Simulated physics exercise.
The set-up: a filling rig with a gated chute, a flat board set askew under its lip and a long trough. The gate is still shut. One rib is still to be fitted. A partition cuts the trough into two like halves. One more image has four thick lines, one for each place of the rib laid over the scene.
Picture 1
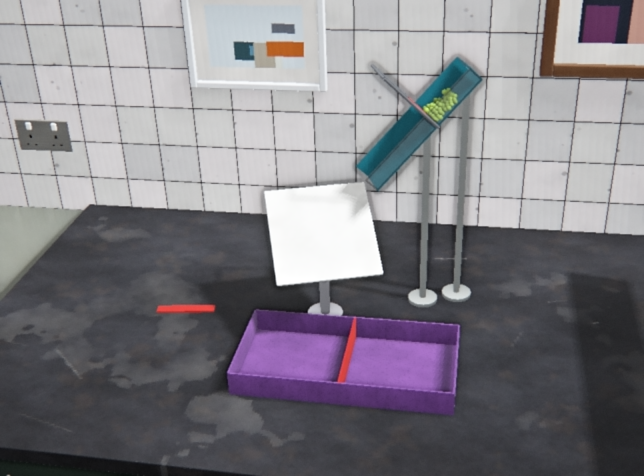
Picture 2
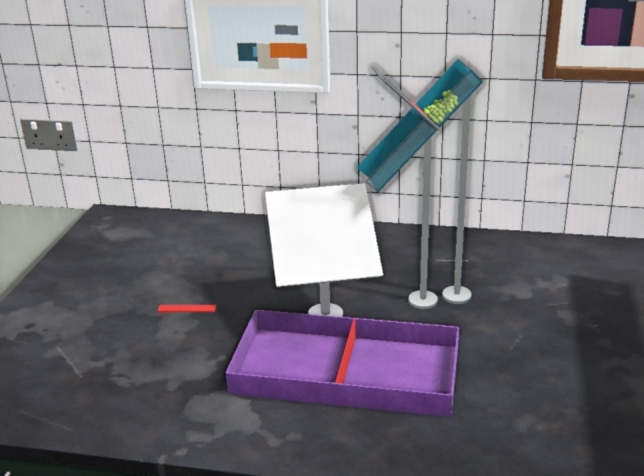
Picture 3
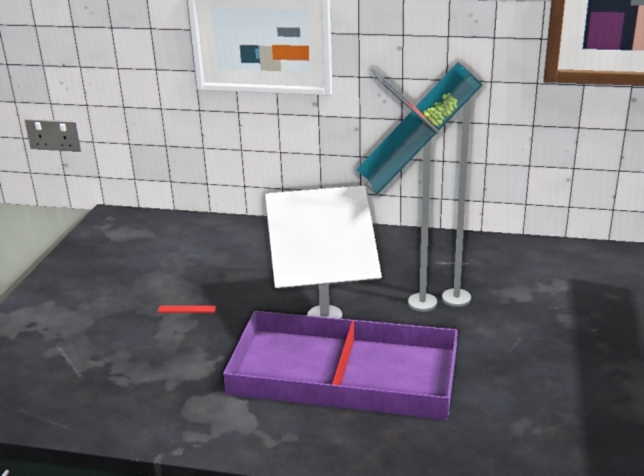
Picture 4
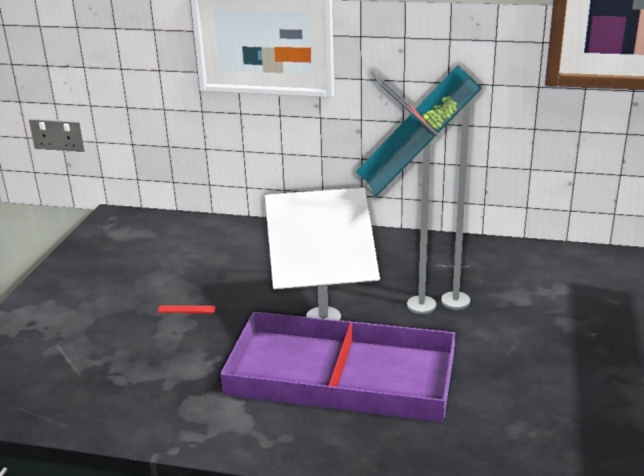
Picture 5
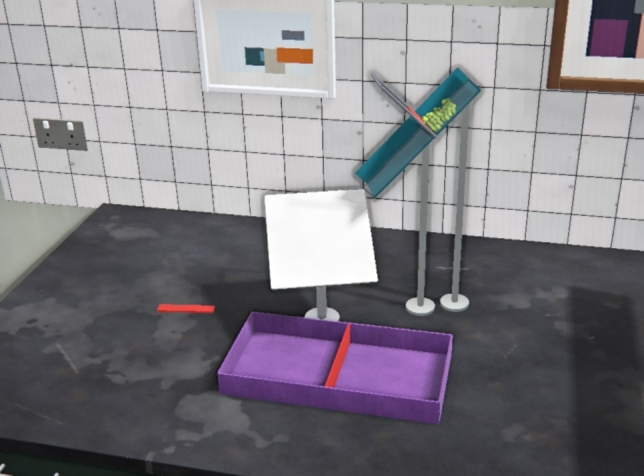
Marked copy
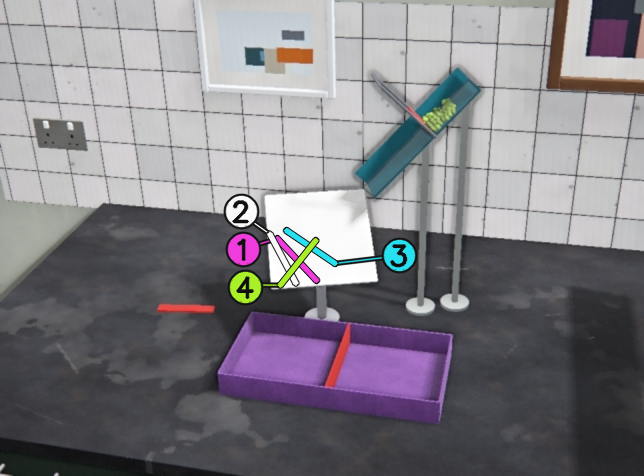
Tilted teal chute holding small green pieces behind a gate above a white board and divided purple tray, the view shifting slightly.
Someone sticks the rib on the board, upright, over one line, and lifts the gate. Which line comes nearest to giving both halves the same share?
Use line 1.
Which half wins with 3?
More lands on the right.
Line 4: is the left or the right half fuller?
The left half.
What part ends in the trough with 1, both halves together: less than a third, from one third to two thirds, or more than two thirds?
Line 1 gives more than two thirds.
On the marked copy, line 1 from (277, 238) to (316, 280); line 2 from (269, 234) to (295, 283); line 3 from (286, 230) to (335, 263); line 4 from (315, 240) to (280, 285).
For line 1, of what is caught, roughly half in the left half, roughly half in the right.
For line 2, of what is caught, the larger part in the left half, about a tenth in the right.
For line 3, of what is caught, about a tenth in the left half, almost all in the right.
For line 4, of what is caught, the larger part in the left half, roughly a quarter in the right.
